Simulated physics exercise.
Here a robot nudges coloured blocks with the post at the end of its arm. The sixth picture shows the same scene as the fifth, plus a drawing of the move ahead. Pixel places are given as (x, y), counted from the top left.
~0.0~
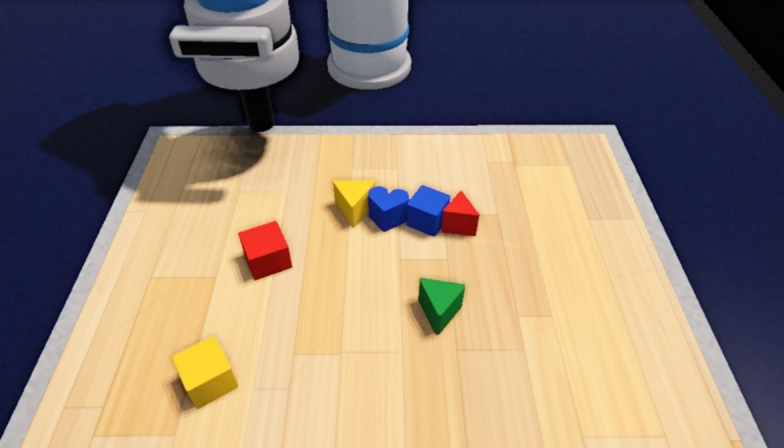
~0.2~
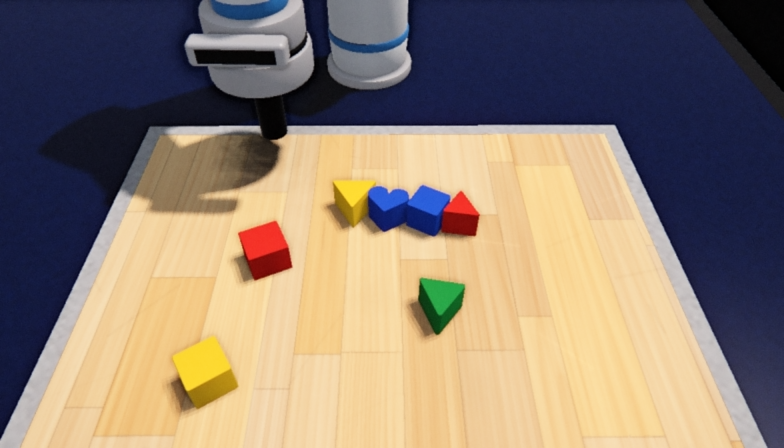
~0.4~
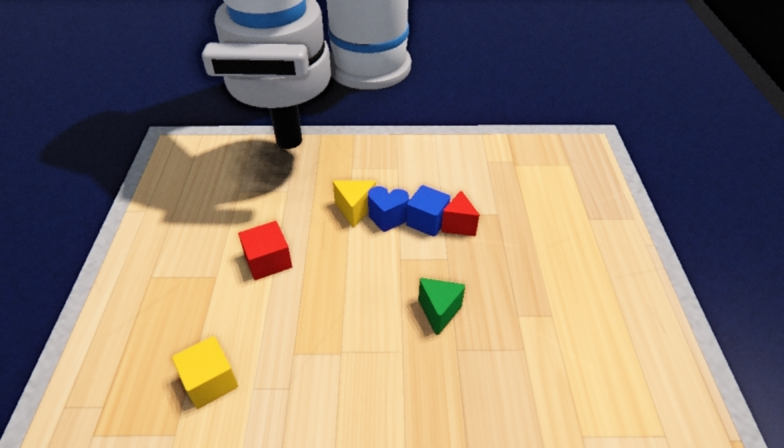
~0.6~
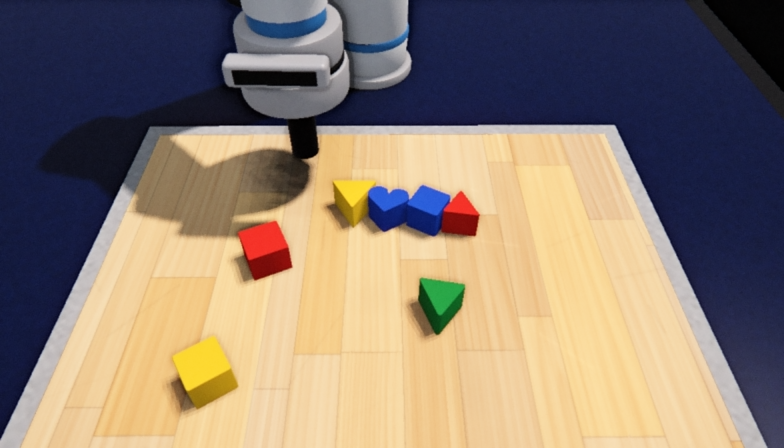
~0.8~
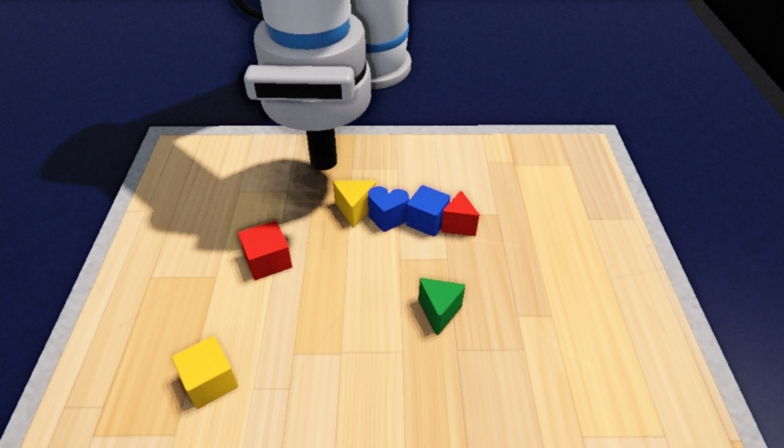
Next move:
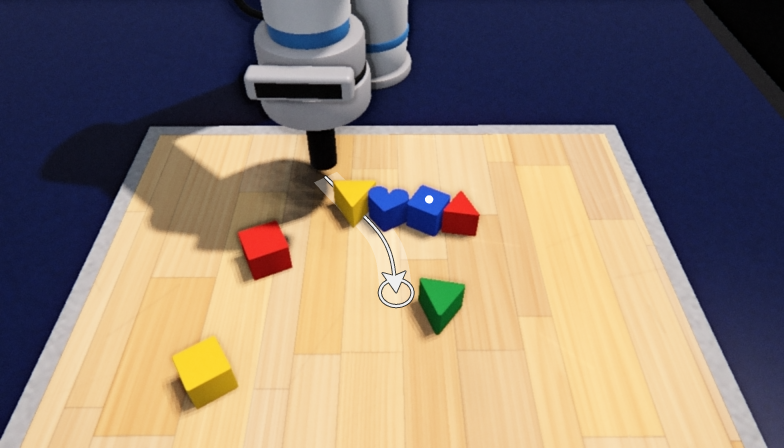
A robot arm slid its black post rightward and a little nearer across the back of a wooden board, coming close to the yellow triangular block, while all the coloured blocks stayed still.
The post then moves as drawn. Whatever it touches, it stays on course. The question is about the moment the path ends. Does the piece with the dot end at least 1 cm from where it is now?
Yes, that is how it ends up.
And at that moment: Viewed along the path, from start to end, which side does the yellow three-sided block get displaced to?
The answer is right: Facing from the path's start to its end, that's where the yellow three-sided block shifts.
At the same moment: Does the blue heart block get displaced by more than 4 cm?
That would be a yes.
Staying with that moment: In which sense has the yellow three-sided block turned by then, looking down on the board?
Short answer: Clockwise.
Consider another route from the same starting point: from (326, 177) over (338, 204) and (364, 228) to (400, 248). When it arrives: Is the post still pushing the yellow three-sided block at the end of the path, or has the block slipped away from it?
Most likely the yellow three-sided block stays ahead.
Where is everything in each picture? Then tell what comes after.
Post's lower end (262, 125); yellow three-sided block (353, 189); blue heart block (388, 197); blue four-sided block (429, 199); green three-sided block (442, 292); red three-sided block (461, 205), in the first frame.
Post (275, 133); blocks still, in the second frame.
Post (289, 141); blocks still, in the third frame.
Post (306, 151); blocks still, in the fourth frame.
Post (324, 162); yellow three-sided block (353, 189); blue heart block (388, 197); blue four-sided block (429, 199); green three-sided block (442, 292); red three-sided block (461, 205), in the fifth frame.
Drawn move, from (326, 177) via (356, 208) and (386, 244), ending at (396, 293); the dot is on the blue four-sided block.
The first path, step by step. One third of the way, post (356, 194); yellow three-sided block (356, 208), turned 25° anticlockwise; blue heart block (392, 202), turned 25° anticlockwise.
Two thirds of the way, post (386, 230); yellow three-sided block (361, 236), turned 55° clockwise; blue heart block (416, 225), turned 100° anticlockwise; blue four-sided block (439, 203), turned 20° anticlockwise; red three-sided block (468, 206), turned 25° anticlockwise.
At the end, post (396, 278); yellow three-sided block (362, 243), turned 85° clockwise; blue heart block (418, 229), turned 125° anticlockwise; blue four-sided block (439, 203), turned 20° anticlockwise; green three-sided block still; red three-sided block (468, 206), turned 25° anticlockwise.
